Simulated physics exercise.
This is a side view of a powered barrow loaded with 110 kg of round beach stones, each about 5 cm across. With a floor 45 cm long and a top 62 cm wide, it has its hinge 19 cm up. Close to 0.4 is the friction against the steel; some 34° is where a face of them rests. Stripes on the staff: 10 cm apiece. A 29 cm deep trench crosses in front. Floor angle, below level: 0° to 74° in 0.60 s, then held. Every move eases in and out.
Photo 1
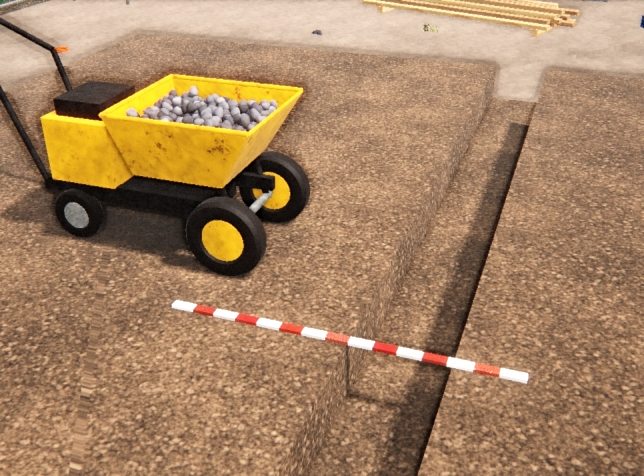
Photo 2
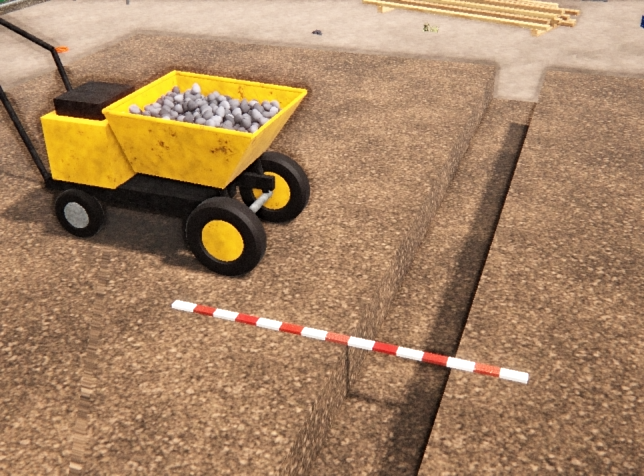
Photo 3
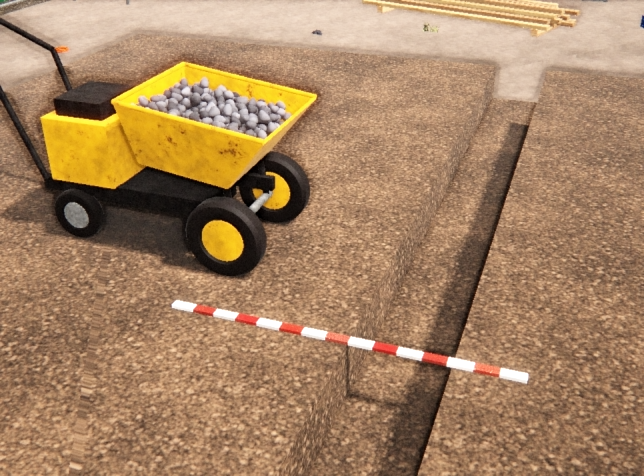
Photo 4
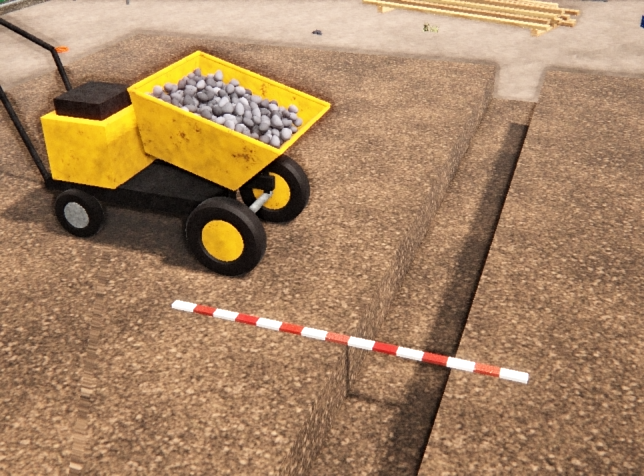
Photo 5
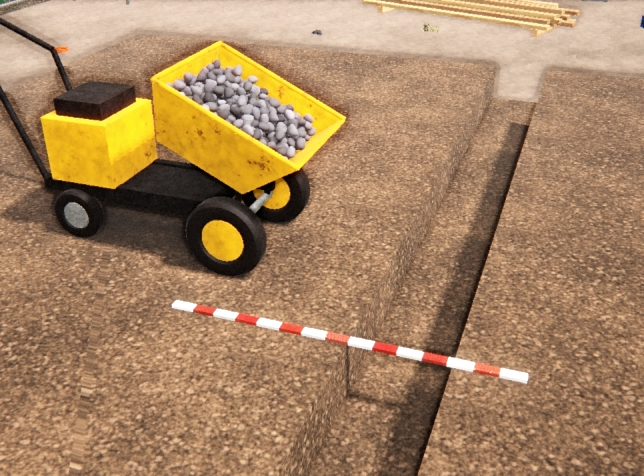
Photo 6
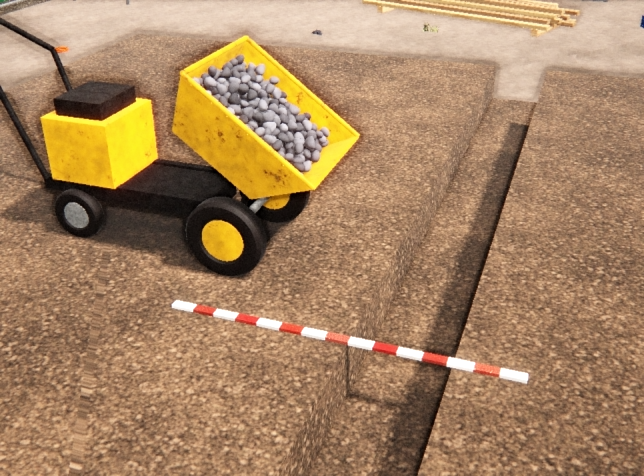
A yellow powered barrow gradually tilts its tray of grey stones toward the trench at right.
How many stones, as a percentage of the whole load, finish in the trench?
Roughly 96 per cent of the load ends up in the trench.
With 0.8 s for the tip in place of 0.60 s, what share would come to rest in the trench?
About 95%.
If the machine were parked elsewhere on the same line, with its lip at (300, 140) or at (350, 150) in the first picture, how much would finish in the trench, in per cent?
80 %, then 30 %.
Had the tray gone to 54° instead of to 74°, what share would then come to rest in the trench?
Roughly 40 percent.
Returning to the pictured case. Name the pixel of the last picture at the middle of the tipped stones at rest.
Resting centre: About (430, 318).
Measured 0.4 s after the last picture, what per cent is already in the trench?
35 per cent, give or take.
Then, 0.1 s after the last picture the floor is at 62°, 100 % in the tray; the foremost stones are at (352, 191).
Then, 0.4 s after the last picture the floor is at 74°, 60 % in the tray, 6 % short of the trench, 34 % in the trench; the foremost stones are at (435, 334).
Then, 0.7 s after the last picture the floor is at 74°, 16 % in the tray, 5 % short of the trench, 80 % in the trench; the foremost stones are at (464, 340).
Then, 2.7 s after the last picture the floor is at 74°, 0 % in the tray, 4 % short of the trench, 96 % in the trench; the foremost stones are at (461, 350).
